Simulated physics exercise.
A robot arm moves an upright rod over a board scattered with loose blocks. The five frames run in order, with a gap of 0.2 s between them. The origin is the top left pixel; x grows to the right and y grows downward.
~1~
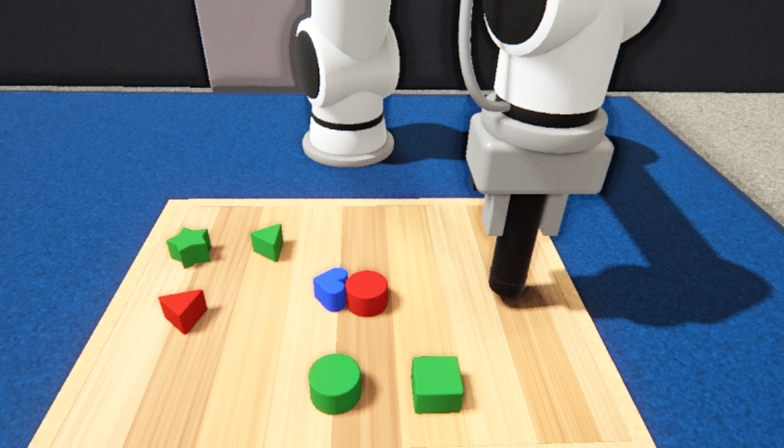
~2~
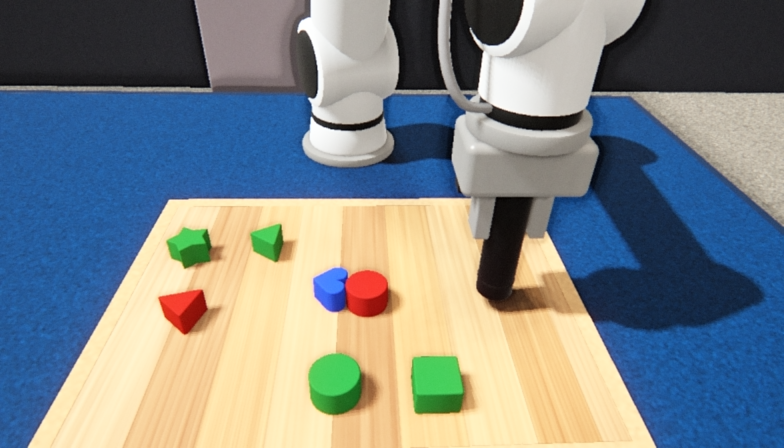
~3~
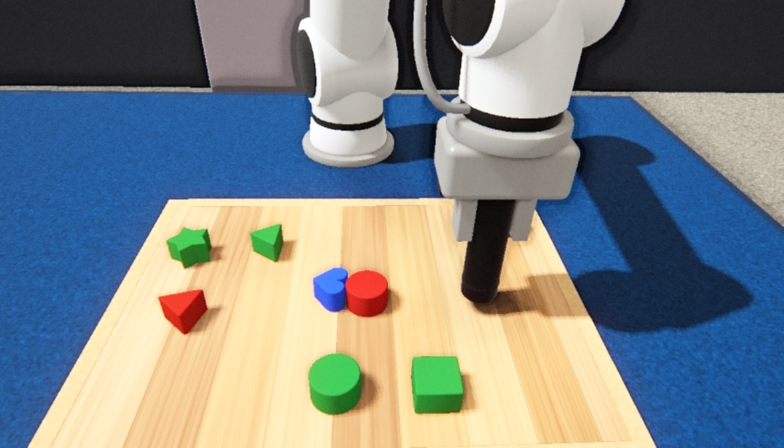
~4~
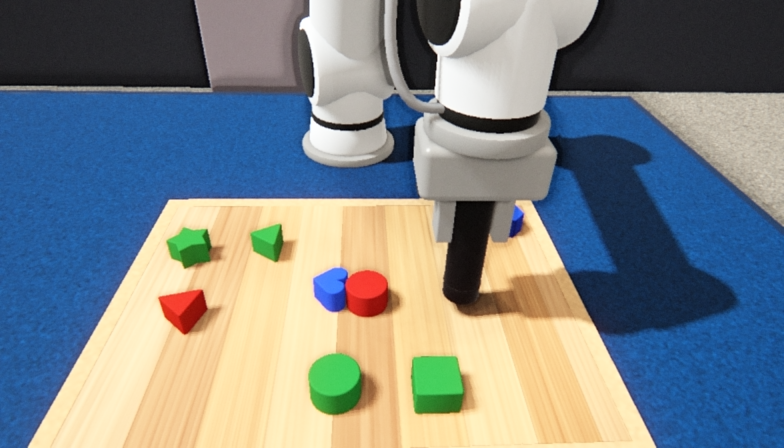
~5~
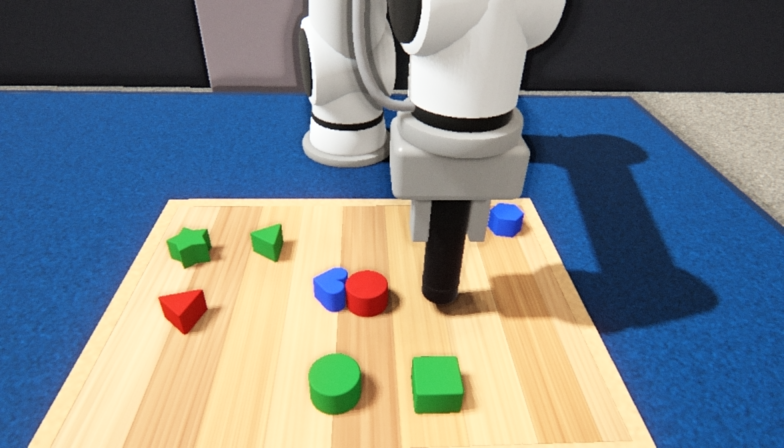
The clip shows a robot arm moving an upright black rod steadily left across a wooden board toward a red circle beside a blue heart block, uncovering another blue block behind it, while the scattered blocks stay still.
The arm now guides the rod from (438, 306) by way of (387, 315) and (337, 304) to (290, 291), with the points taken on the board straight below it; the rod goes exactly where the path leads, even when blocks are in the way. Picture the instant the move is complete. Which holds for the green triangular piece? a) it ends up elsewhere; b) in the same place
My answer is option a.
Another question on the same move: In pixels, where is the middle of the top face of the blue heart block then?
Around (240, 244).
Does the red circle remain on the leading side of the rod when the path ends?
I believe so.
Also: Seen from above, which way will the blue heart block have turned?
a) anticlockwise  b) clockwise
My pick is b.
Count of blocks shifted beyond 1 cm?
Blocks moved: Three or more.
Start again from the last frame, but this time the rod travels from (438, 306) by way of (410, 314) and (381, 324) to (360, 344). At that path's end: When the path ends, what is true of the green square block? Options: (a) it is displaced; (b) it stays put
I choose b.
The first path, step by step. One third of the way, rod (387, 302); blue heart block (320, 275); red circle (352, 282).
Two thirds of the way, rod (336, 291); blue heart block (278, 259), turned 20° clockwise; red circle (305, 269).
At the end, rod (289, 278); green triangular piece (262, 224), turned 55° clockwise; blue heart block (240, 244), turned 30° clockwise; red circle (262, 256); green square block still.
